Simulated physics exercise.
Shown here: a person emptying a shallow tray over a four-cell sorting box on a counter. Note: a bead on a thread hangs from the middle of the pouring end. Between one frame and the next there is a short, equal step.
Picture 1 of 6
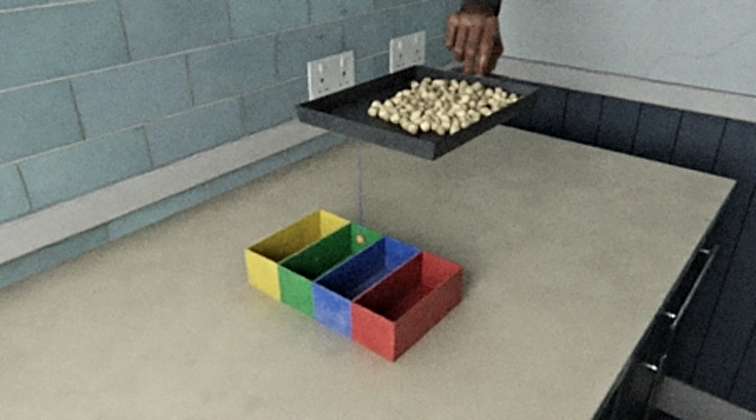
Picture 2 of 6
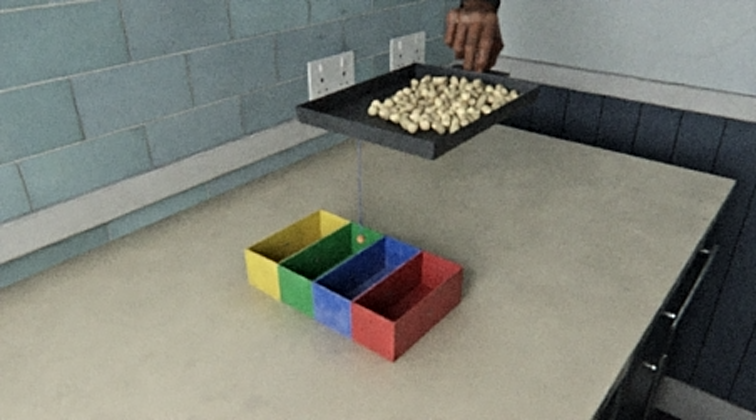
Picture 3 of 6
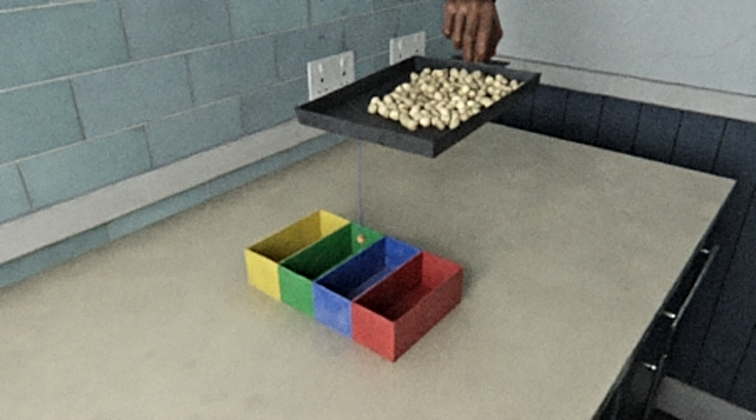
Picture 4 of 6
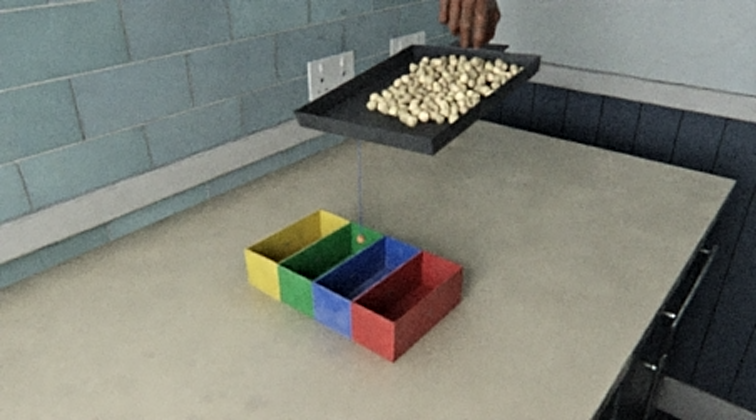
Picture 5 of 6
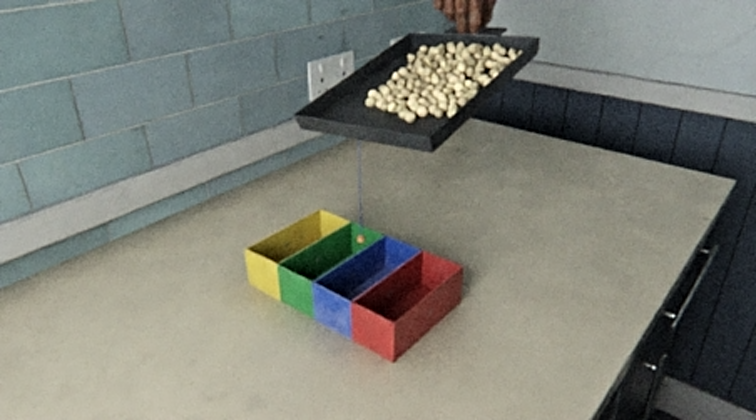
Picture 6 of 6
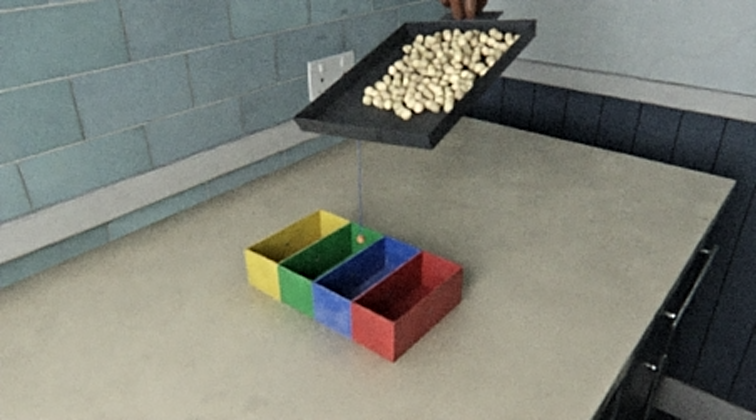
A shallow dark tray of pale nuts, held by a hand at its far side, gradually tilts as the hand raises that side, above a box with yellow, green, blue and red cells on a counter.
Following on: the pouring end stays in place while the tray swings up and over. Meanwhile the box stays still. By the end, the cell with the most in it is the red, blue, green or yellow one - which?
The yellow one.
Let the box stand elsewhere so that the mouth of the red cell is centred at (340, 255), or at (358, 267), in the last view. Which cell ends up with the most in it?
So the first one goes to blue and the second to green.
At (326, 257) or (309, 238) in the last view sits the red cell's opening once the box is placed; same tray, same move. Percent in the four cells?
About 80 in a hundred, then about 60 in a hundred.
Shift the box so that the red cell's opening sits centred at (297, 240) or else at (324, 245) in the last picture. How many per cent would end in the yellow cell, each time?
First placement: 0 per cent; second placement: 0 per cent.
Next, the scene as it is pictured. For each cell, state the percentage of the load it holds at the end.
Shares in percent - yellow cell 40, green cell 20, blue cell 0, red cell 0.
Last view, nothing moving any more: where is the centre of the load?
At about (291, 275), give or take.
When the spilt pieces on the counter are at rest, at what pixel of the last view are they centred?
The middle is around (219, 291).
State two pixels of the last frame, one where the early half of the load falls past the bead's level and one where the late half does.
Roughly (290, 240) first, then roughly (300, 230).
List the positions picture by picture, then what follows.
The first frame shows corners of the pouring end at (299, 105) and (434, 142), level; middle of the load at (445, 104), macadamia nuts; bead on its thread at (361, 239); yellow cell at (263, 271); green cell at (296, 288); blue cell at (332, 307); red cell at (373, 328).
The second frame shows corners of the pouring end at (299, 106) and (433, 141), level; middle of the load at (445, 102).
The third frame shows corners of the pouring end at (298, 108) and (432, 140), tipped barely, lowest at the left corner; middle of the load at (445, 96).
The fourth frame shows corners of the pouring end at (297, 111) and (431, 137), tipped a little, lowest at the left corner; middle of the load at (444, 86).
The fifth frame shows corners of the pouring end at (296, 114) and (429, 135), tipped clearly, lowest at the left corner; middle of the load at (442, 77).
The sixth frame shows corners of the pouring end at (296, 117) and (427, 133), tipped clearly, lowest at the left corner; middle of the load at (439, 68); yellow cell at (263, 271); green cell at (296, 288); blue cell at (332, 307); red cell at (373, 328).
Soon after the last picture, tray tipped steeply; nearly all on the tray; a stray few in the yellow cell; a small part falling or outside the box.
A little later, tray tipped past a quarter turn; most on the tray; a small part in the yellow cell; a stray few in the green cell; a small part falling or outside the box.
Later still, tray tipped past a quarter turn; about half in the yellow cell; about a quarter in the green cell; a stray few in the blue cell; about a third falling or outside the box.
At rest, tray tipped past a quarter turn; about half in the yellow cell; about a quarter in the green cell; a stray few in the blue cell; none in the red cell; about a third outside the box.
